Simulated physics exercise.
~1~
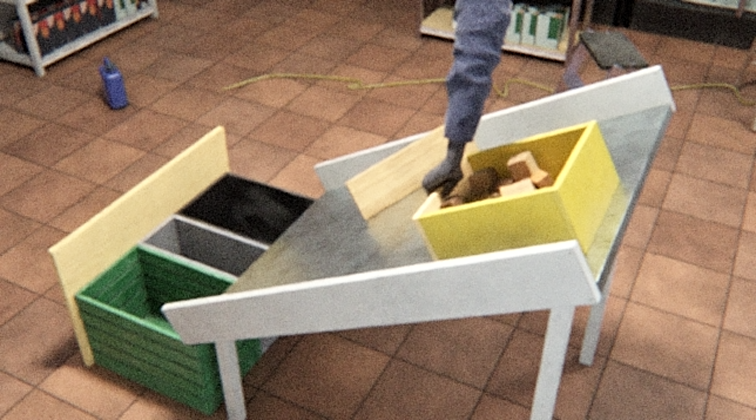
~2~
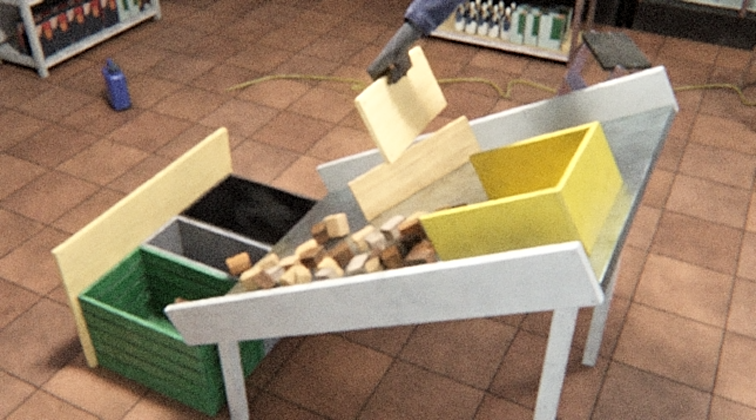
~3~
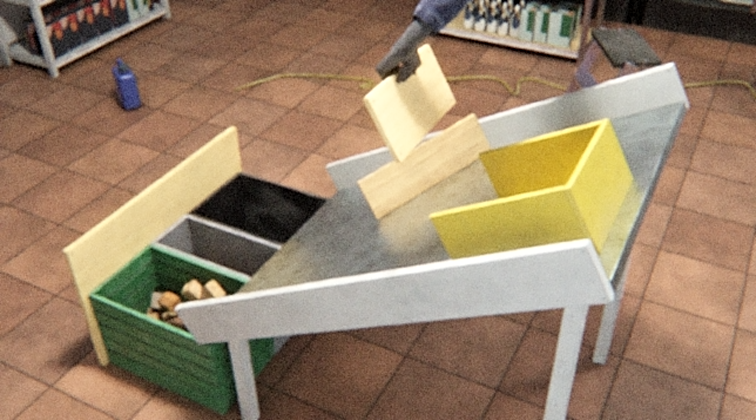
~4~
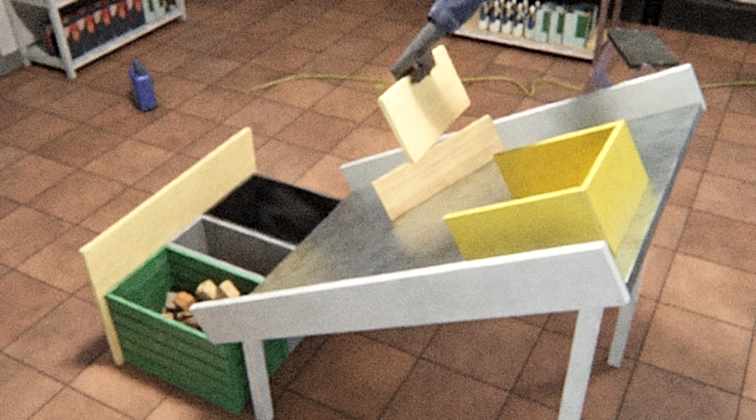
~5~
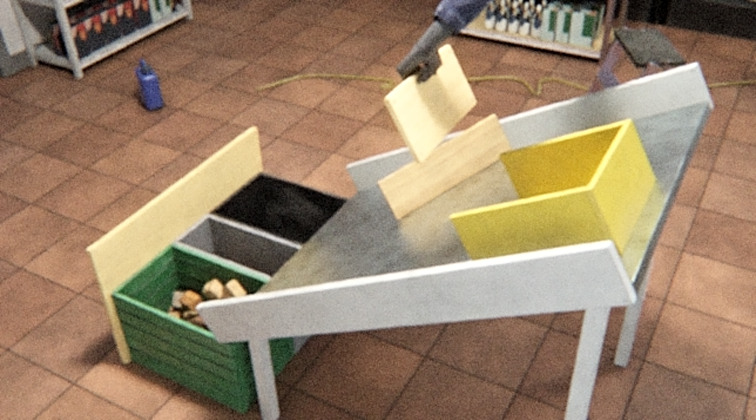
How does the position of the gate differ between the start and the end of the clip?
At the start the gate is down at the mouth of the yellow pen, with the dark hand reaching to it. At the end the hand is holding it up in the air, above the angled wooden board and clear of the pen's mouth.
